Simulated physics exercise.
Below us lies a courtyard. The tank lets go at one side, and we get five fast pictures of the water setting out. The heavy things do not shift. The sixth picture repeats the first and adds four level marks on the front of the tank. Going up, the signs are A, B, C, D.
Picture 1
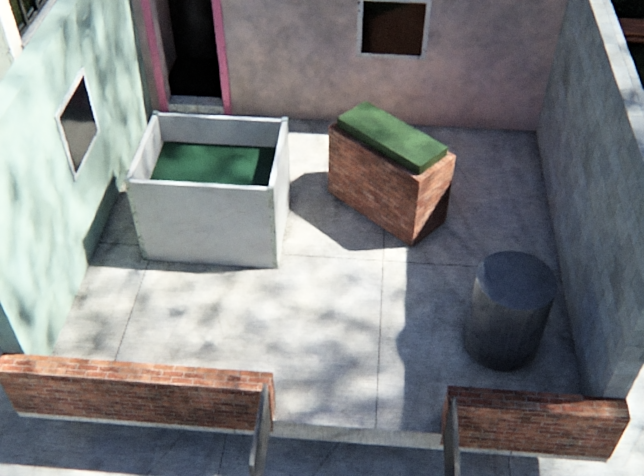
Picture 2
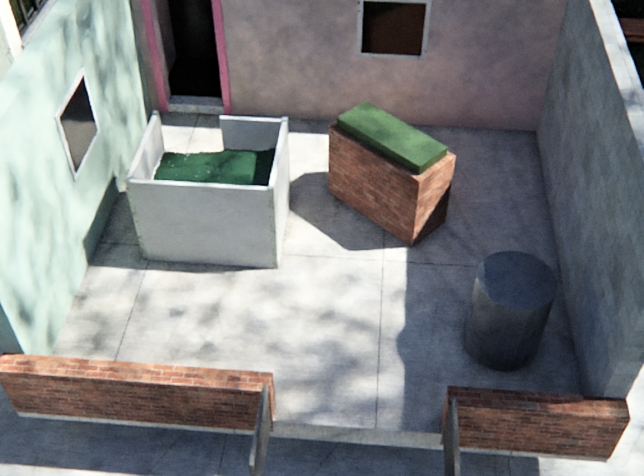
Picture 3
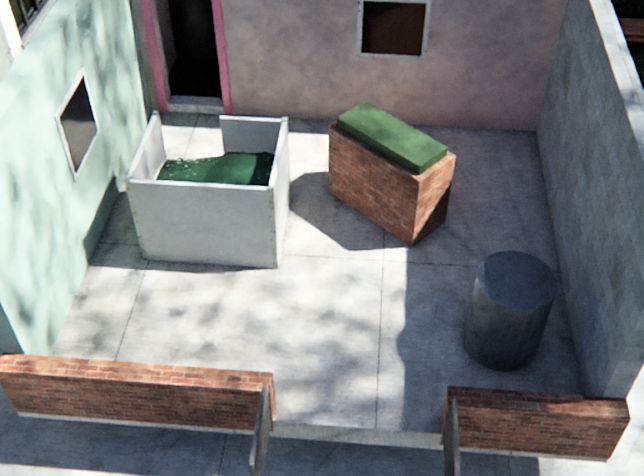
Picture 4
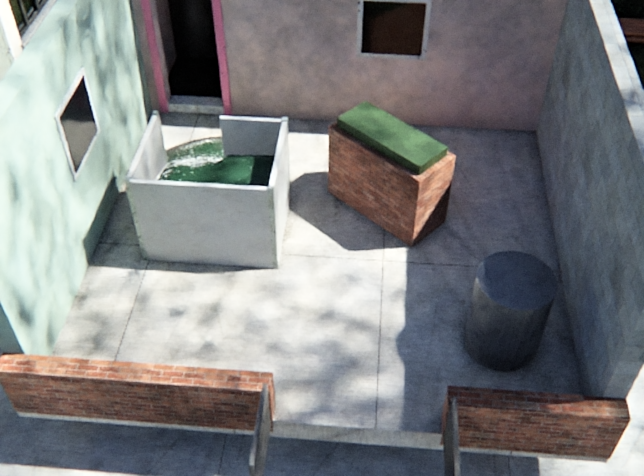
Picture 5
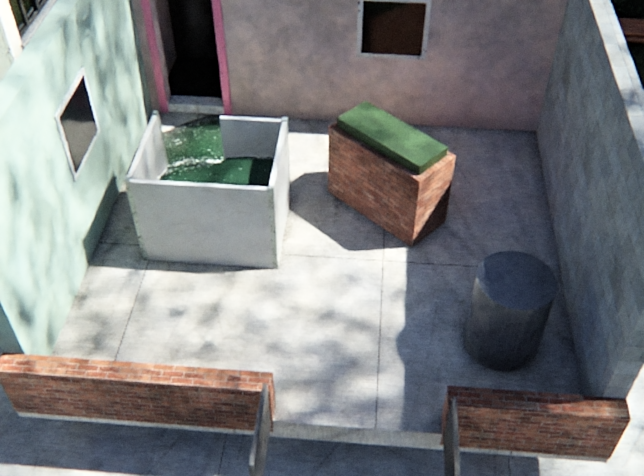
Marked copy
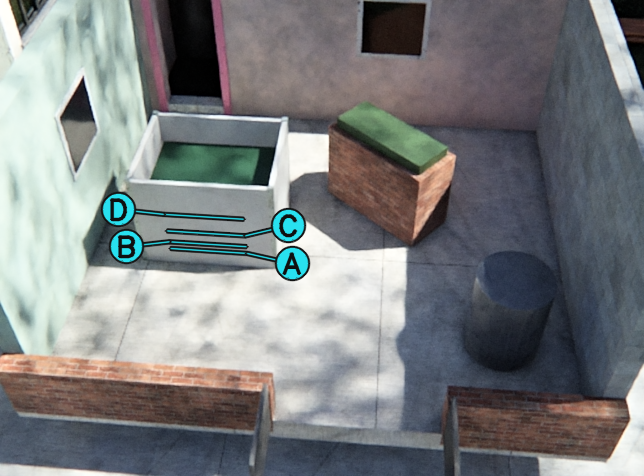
Green water in a pale walled tank stirs, then sloshes and rises toward the back left.
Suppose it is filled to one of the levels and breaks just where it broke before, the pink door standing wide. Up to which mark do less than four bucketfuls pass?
I would pick mark B.
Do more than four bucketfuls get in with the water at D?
Yes, it does.
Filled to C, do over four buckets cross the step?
Yes, it does.
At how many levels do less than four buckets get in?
Two of them.
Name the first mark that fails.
Mark C.
On the marked copy, A at (208, 250); B at (207, 244); C at (206, 233); D at (203, 216); from the bottom up A, B, C, D.
Choosing A, a splash gets over, under a bucket.
Choosing B, a bucket or two gets in.
Choosing C, about 10 bucketfuls get in.
Choosing D, dozens of bucketfuls pour in.
